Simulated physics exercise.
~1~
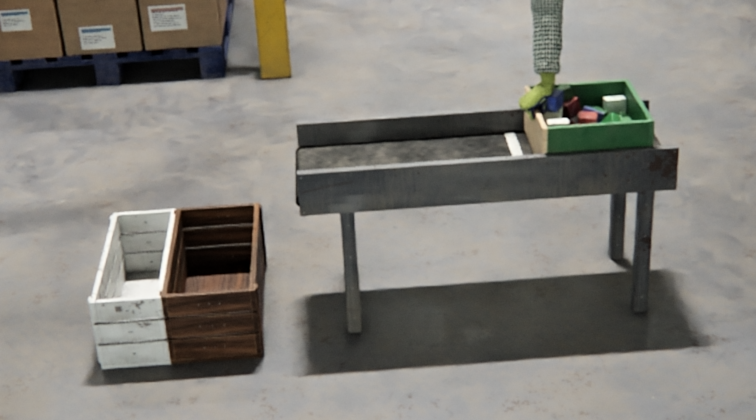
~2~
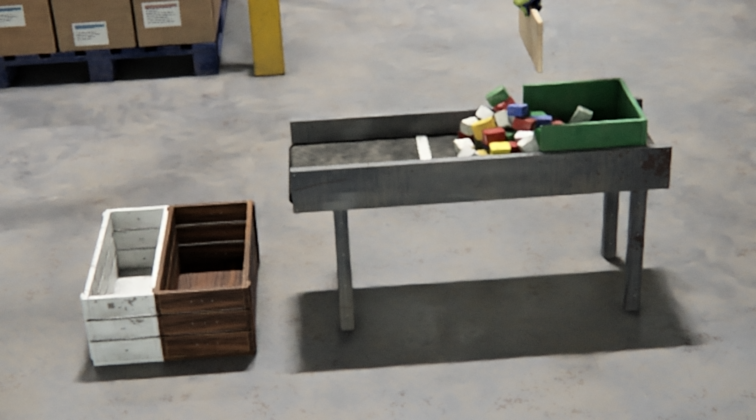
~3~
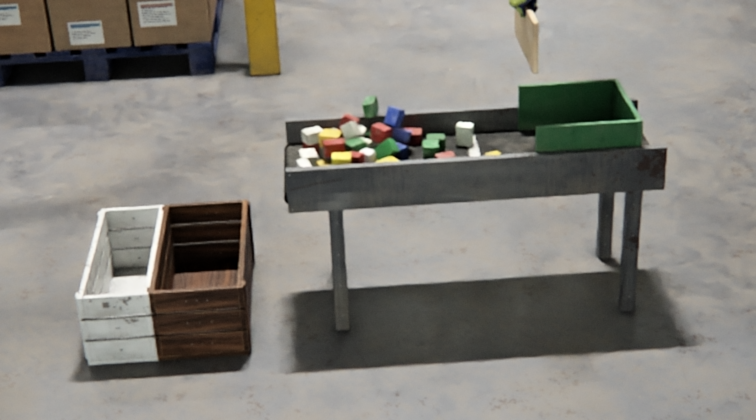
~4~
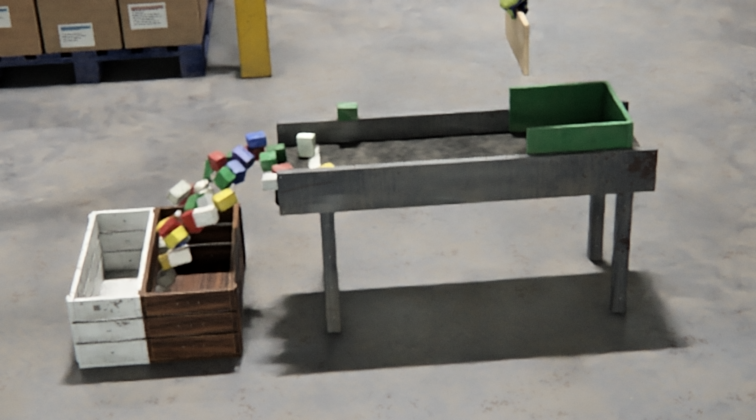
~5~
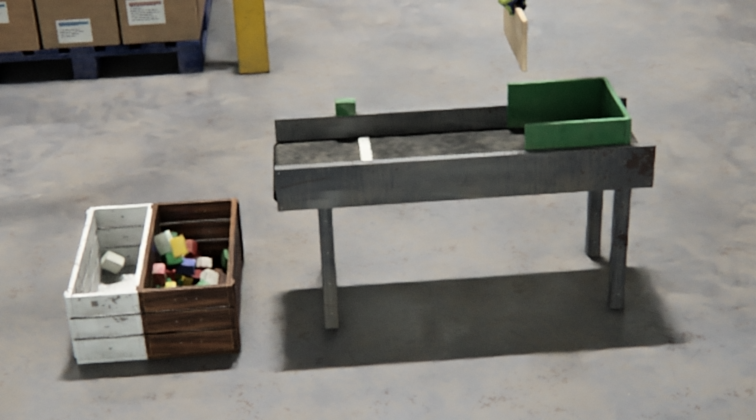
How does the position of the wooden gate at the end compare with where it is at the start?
At the start the gate stands upright at the left side of the green pen, closing it off. By the end it is held up in the air, clear above the table, still upright and leaving the pen open.
